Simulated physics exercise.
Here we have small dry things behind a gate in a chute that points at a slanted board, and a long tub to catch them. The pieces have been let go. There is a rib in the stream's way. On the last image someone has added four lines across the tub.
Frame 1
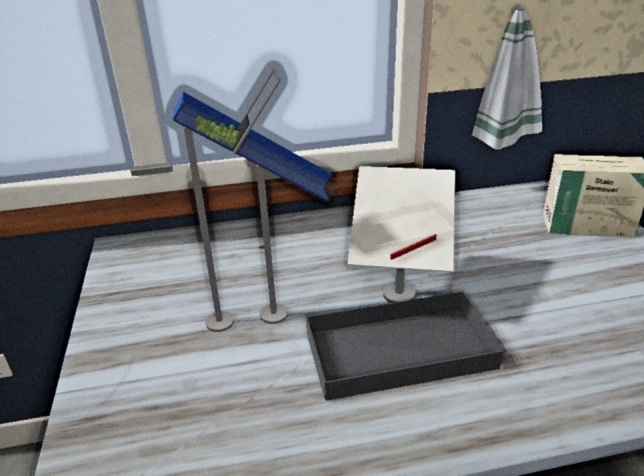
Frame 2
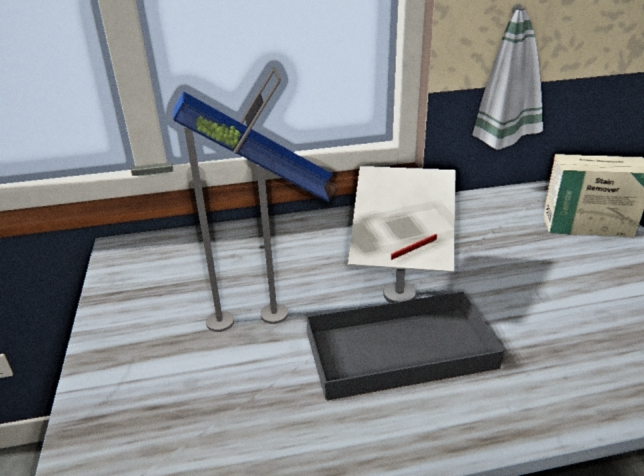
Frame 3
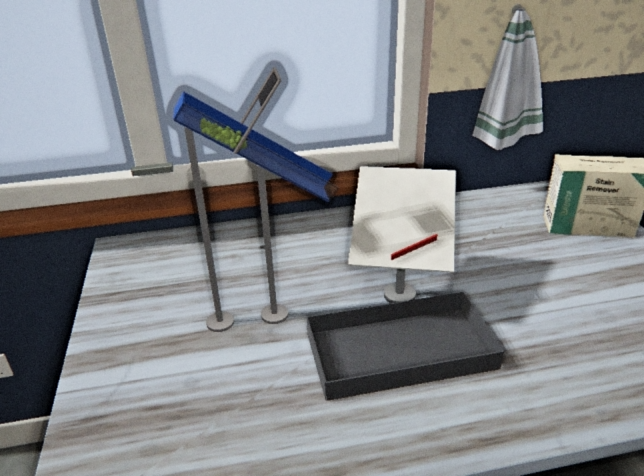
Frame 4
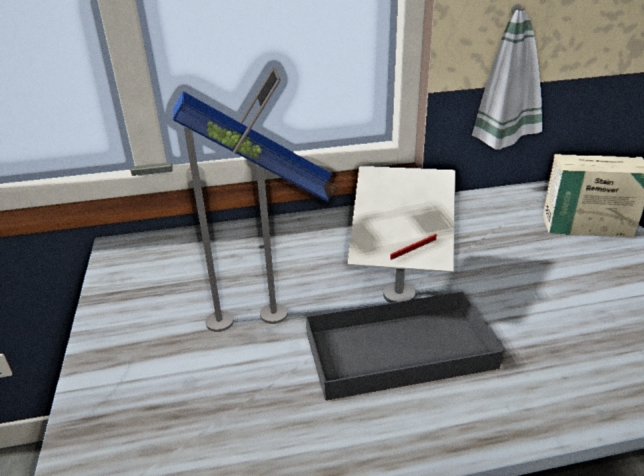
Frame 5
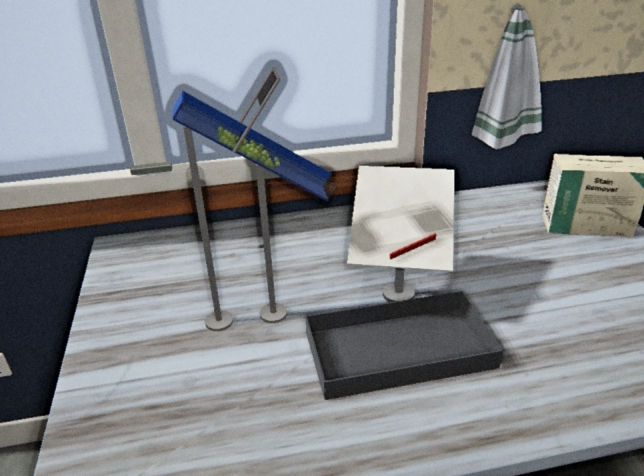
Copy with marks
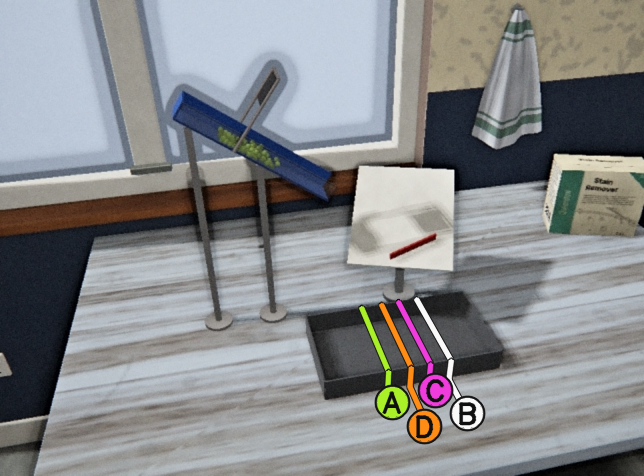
Small green pieces sliding down a sloping blue chute past a raised gate, above a tilted white board and empty dark tray.
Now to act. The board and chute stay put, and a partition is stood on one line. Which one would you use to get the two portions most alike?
It is A.
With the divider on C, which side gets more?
Left.
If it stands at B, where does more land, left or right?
More lands on the left.
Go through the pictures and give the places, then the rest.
The first frame shows load behind the gate at (218, 134), dried peas; lip of the chute at (325, 194), sloping fairly steeply.
The second frame shows middle of the board at (404, 215), tilted gently; middle of its low edge at (400, 267); of its high edge at (407, 168).
The third frame shows front corners of the tub at (326, 383) and (503, 351), empty; front of the load at (244, 146).
The fourth frame shows middle of the load at (235, 142); its front at (259, 151), about a quarter of the way to the lip; rib from (437, 234) to (391, 255).
The fifth frame shows middle of the load at (245, 148); its front at (278, 164), about half of the way to the lip.
On the marked copy, line A crosses the front rim at (388, 371); line B crosses the front rim at (450, 359); line C crosses the front rim at (430, 363); line D crosses the front rim at (411, 367).
With A, of what is caught, about a third on the left of the divider, about two thirds on the right.
With B, of what is caught, most on the left of the divider, a small part on the right.
With C, of what is caught, most on the left of the divider, a small part on the right.
With D, of what is caught, most on the left of the divider, a small part on the right.
